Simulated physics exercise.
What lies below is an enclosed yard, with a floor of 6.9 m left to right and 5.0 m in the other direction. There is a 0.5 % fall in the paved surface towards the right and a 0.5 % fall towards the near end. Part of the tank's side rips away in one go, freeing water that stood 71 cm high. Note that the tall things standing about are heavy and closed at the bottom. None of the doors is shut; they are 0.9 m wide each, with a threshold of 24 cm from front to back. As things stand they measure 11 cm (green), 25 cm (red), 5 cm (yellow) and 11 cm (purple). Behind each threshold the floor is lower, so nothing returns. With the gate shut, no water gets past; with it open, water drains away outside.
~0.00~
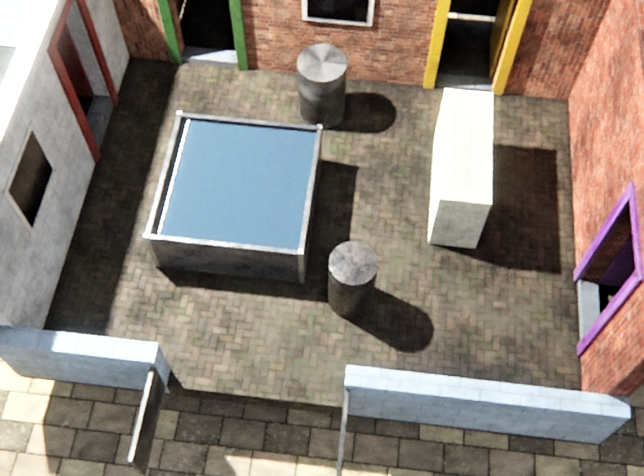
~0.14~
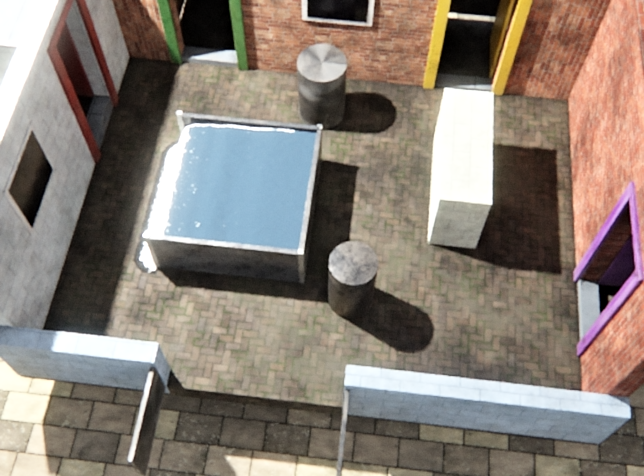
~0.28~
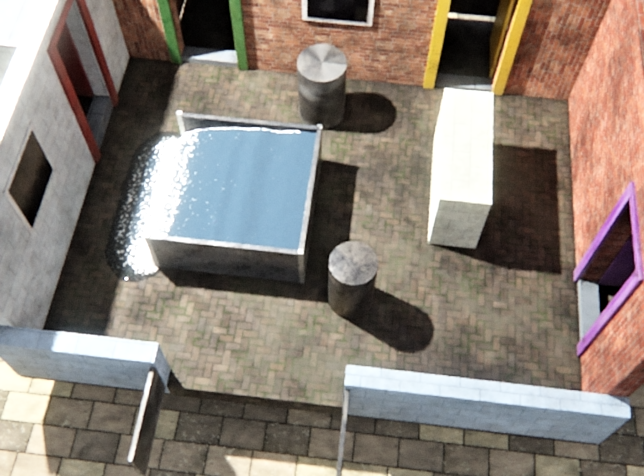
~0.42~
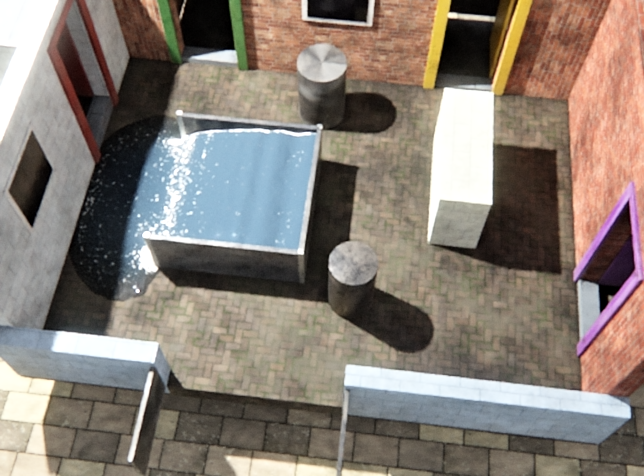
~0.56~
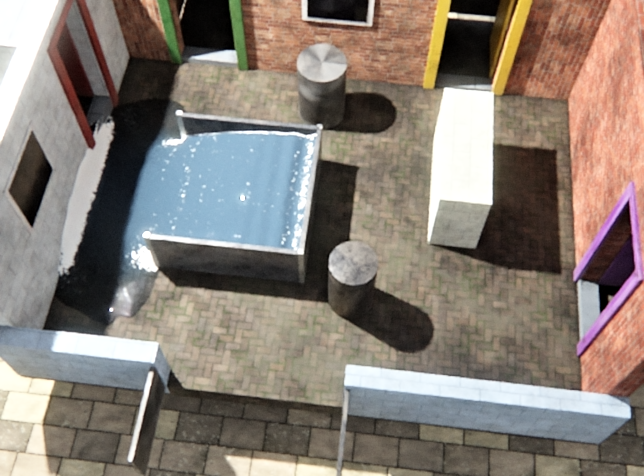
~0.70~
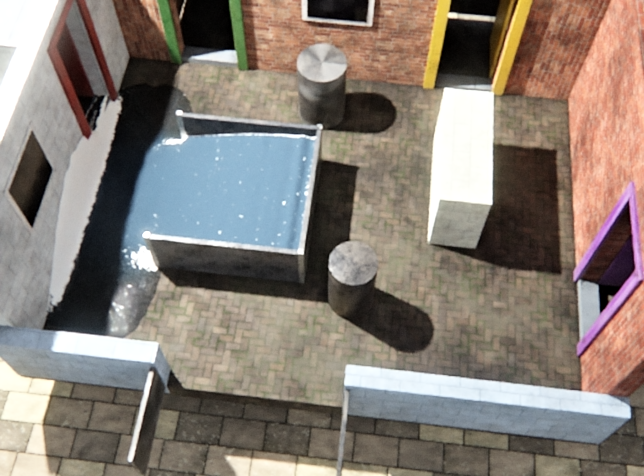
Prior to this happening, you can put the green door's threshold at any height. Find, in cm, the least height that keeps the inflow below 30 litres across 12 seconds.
The least height is about 17 cm.
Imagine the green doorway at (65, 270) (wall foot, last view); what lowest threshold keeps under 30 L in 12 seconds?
It needs about 28 cm.
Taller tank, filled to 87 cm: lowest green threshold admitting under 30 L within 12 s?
Then a height close to 21 cm.
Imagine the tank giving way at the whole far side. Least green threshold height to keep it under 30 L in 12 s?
Near 32 cm.
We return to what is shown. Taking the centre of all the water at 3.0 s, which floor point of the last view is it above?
(179, 210), roughly.
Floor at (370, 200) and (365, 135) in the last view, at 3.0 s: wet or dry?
First untouched, then untouched.
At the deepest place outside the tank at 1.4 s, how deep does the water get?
About 50 cm at most.
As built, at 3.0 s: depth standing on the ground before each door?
Door by door in centimetres - green 21, red 18, yellow 0, purple 0.
After 1.4 s water covers 20 % of the floor, deepest (50 cm) near (37, 352); it has not reached the green door.
After 3.0 s water covers 50 % of the floor, deepest (32 cm) near (37, 352); 21 cm at the green door, 36 litres in over its 11 cm threshold.
After 12.0 s water covers 95 % of the floor, deepest (10 cm) near (390, 393); 5 cm at the green door, 79 litres in over its 11 cm threshold.
At the green door as built, the water arrived by 1.6 s and peaked near 21 cm at 2.6 s.
Run again over the same 12 s with other heights there, 50 litres in over 14 cm, 21 litres over 18.5 cm. The limit of 30 litres is kept from about 17 cm up.
